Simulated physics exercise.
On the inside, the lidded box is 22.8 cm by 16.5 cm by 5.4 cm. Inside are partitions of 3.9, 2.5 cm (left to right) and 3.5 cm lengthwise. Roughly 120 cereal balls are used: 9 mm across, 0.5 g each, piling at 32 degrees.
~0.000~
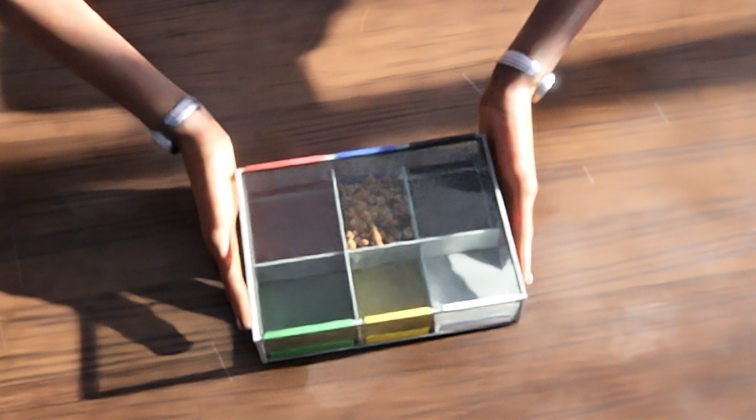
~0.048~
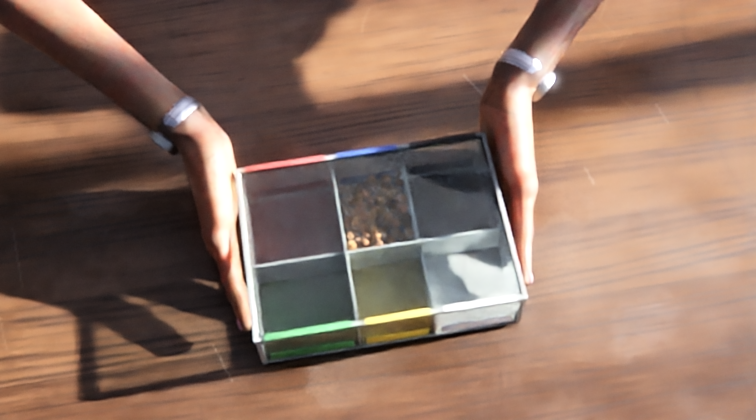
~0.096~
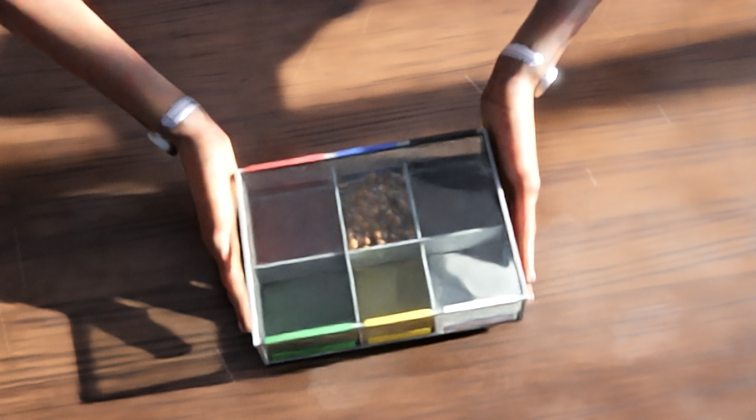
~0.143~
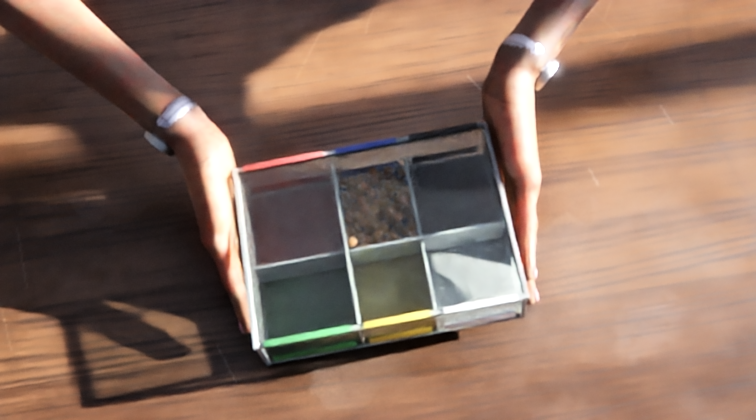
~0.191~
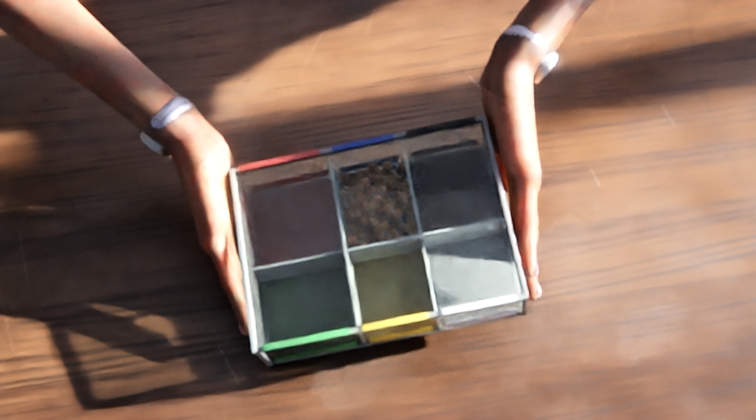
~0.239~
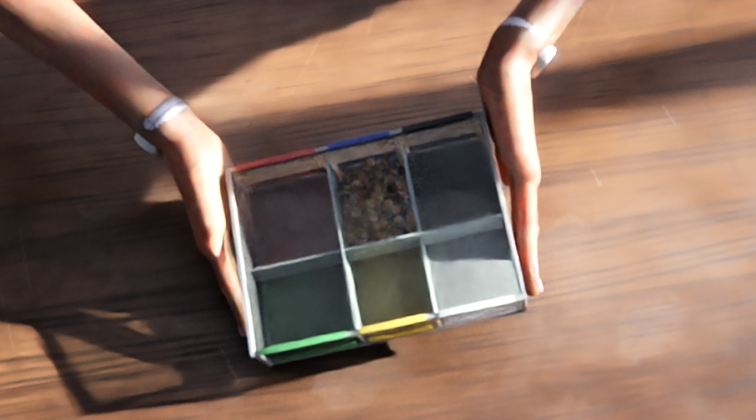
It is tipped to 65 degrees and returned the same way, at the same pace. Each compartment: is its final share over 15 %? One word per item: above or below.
In order - red: Below; blue: Above; green: Below; yellow: Below; white: Below; black: Below.
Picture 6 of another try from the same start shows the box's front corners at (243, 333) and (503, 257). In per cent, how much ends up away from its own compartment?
Then roughly 0 per cent.
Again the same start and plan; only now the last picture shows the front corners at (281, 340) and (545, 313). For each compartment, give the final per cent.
Red 0; blue 80; green 0; yellow 0; white 10; black 10.
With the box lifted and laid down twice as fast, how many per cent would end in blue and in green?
Result in per cent: Blue 80; green 10.
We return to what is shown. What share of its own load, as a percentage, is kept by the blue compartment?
Around 90 %.
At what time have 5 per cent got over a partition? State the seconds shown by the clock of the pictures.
Reading: T about 1.15 s.
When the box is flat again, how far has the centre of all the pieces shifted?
2.0 cm, roughly.
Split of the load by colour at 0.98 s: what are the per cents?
Red 0 %, blue 100 %, green 0 %, yellow 0 %, white 0 %, black 0 %.
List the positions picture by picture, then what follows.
The first frame shows box tilt 0 degrees, front corners at (258, 337) and (521, 295); blue 100 %.
The second frame shows box tilt 1 degrees, front corners at (258, 338) and (522, 296).
The third frame shows box tilt 3 degrees, front corners at (259, 341) and (523, 296), lowest corner left front.
The fourth frame shows box tilt 7 degrees, front corners at (258, 344) and (524, 295), lowest corner left front.
The fifth frame shows box tilt 10 degrees, front corners at (257, 348) and (523, 295), lowest corner left front.
The sixth frame shows box tilt 14 degrees, front corners at (255, 352) and (521, 295), lowest corner left front; blue 100 %. The box's pace is about 80 degrees a second.
After 0.98 s, tilt 65 degrees; blue 100 %.
Then, at 1.47 s, tilt 28 degrees; blue 95 %, green 5 %.
After 2.04 s, tilt 0 degrees; blue 95 %, green 5 %.
In the end, at 2.3 s, red 0 %, blue 95 %, green 5 %, yellow 0 %, white 0 %, black 0 %.
